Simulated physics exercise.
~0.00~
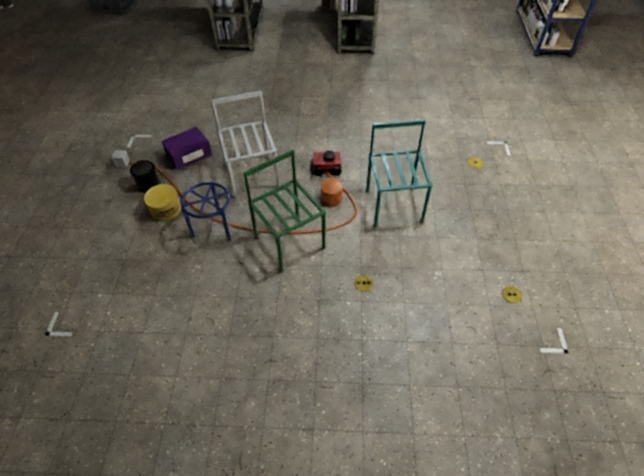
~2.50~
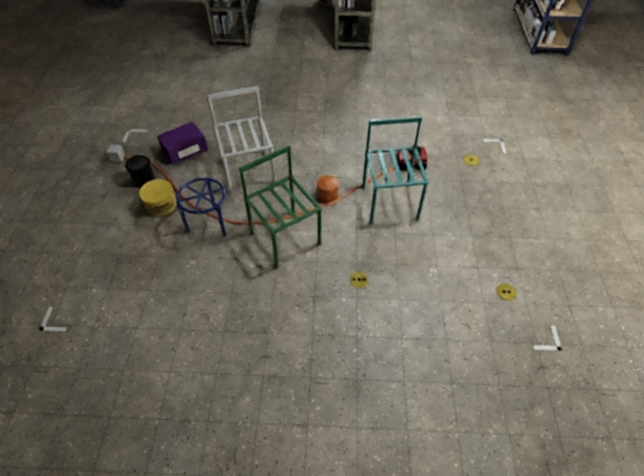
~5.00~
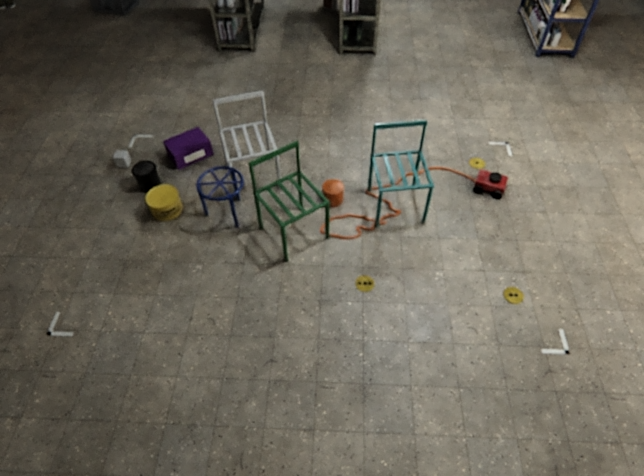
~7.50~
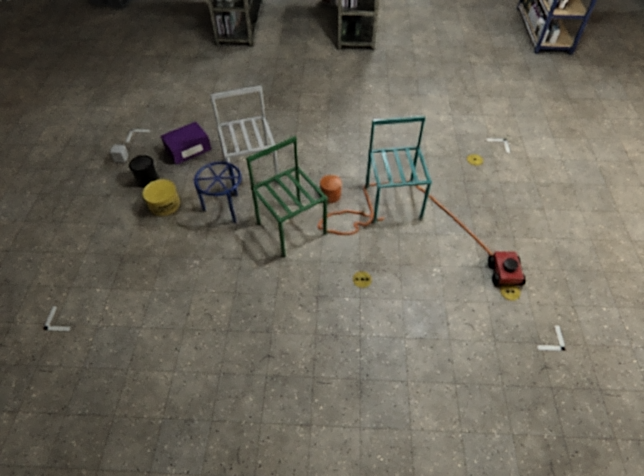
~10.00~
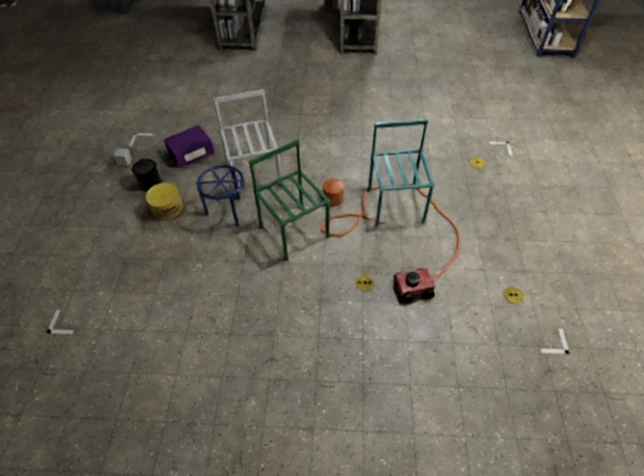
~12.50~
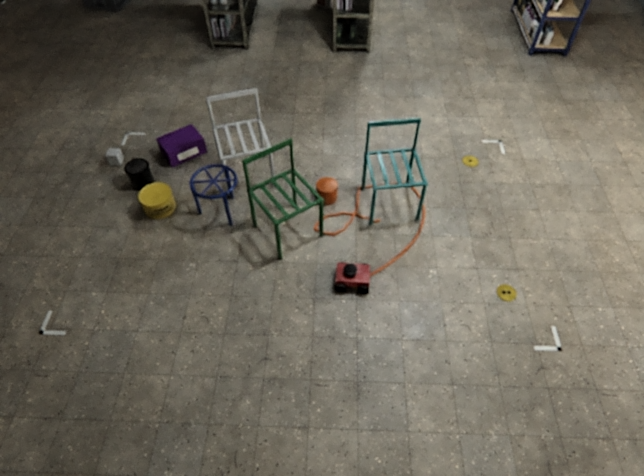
The video shows a small red cart towing an orange lead rightward among chairs, a stool and containers, pulling its plug out and shifting the blue stool and green chair slightly. The cart then drives down to one yellow mark and left to another, where it stops, lead trailing.
